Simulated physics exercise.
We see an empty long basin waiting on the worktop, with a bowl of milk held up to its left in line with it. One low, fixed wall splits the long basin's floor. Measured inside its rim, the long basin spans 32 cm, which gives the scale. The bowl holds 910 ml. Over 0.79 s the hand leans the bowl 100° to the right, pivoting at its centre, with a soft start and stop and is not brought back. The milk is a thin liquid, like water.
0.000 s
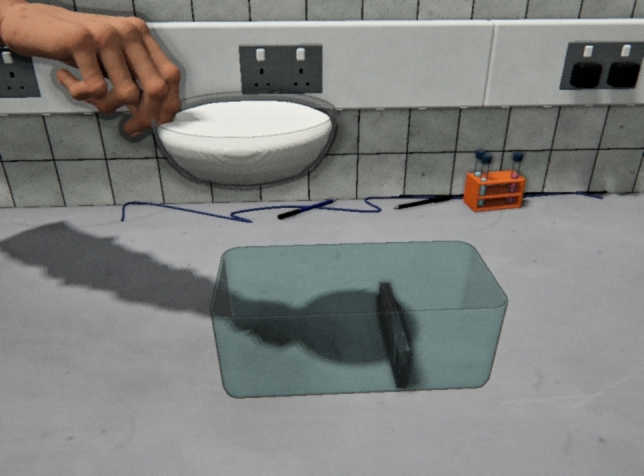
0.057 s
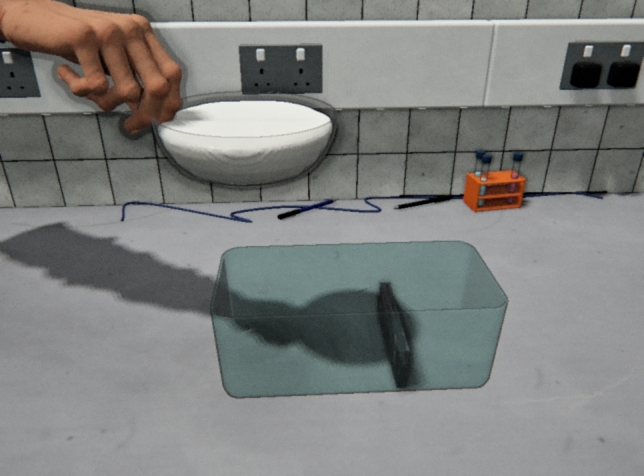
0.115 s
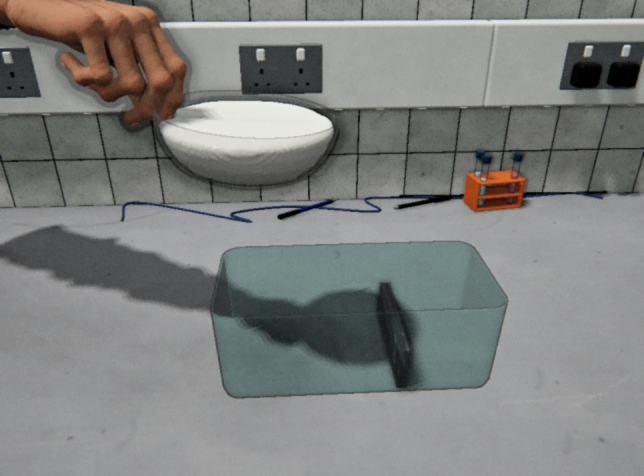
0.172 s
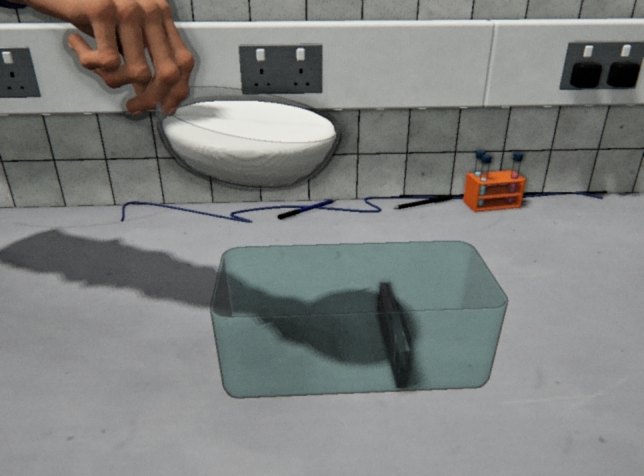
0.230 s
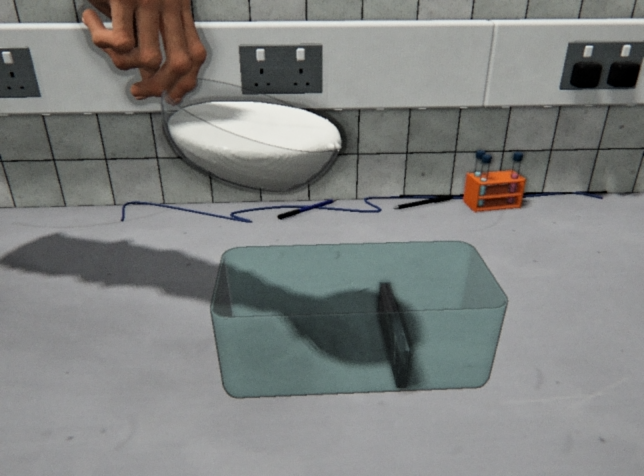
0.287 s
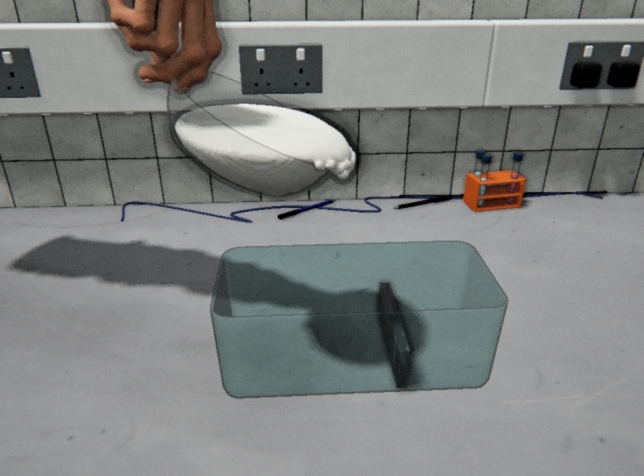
A hand tilts a white bowl of milk to the right above an empty long basin.
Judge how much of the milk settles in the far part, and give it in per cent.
Some 33 per cent settles in the far part.
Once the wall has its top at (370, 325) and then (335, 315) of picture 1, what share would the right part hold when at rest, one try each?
First try about 55 %, second try about 80 %.
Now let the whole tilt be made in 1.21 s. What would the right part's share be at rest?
That would be about 45 in a hundred, I'd say.
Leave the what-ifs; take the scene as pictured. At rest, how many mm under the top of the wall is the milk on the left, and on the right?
Left side: Around 36 mm. Right side: Around 34 mm.
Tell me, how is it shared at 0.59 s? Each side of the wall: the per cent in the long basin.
Left roughly 16, right roughly 30.
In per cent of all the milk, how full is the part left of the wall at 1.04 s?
Reading: Approx. 60 per cent.
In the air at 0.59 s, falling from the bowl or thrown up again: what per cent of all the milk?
42 per cent.
After 0.59 s the tilt is 85° and 10 per cent is still to pour, 17 is left of the wall and 30 right of it.
After 0.81 s the tilt is 100° and 0 per cent is still to pour, 55 is left of the wall and 31 right of it.
After 1.04 s the tilt is 100° and 0 per cent is still to pour, 60 is left of the wall and 33 right of it.
After 1.29 s the tilt is 100° and 0 per cent is still to pour, 60 is left of the wall and 33 right of it.
In the end 60 per cent lies left of the wall, 33 right of it and 7 outside.
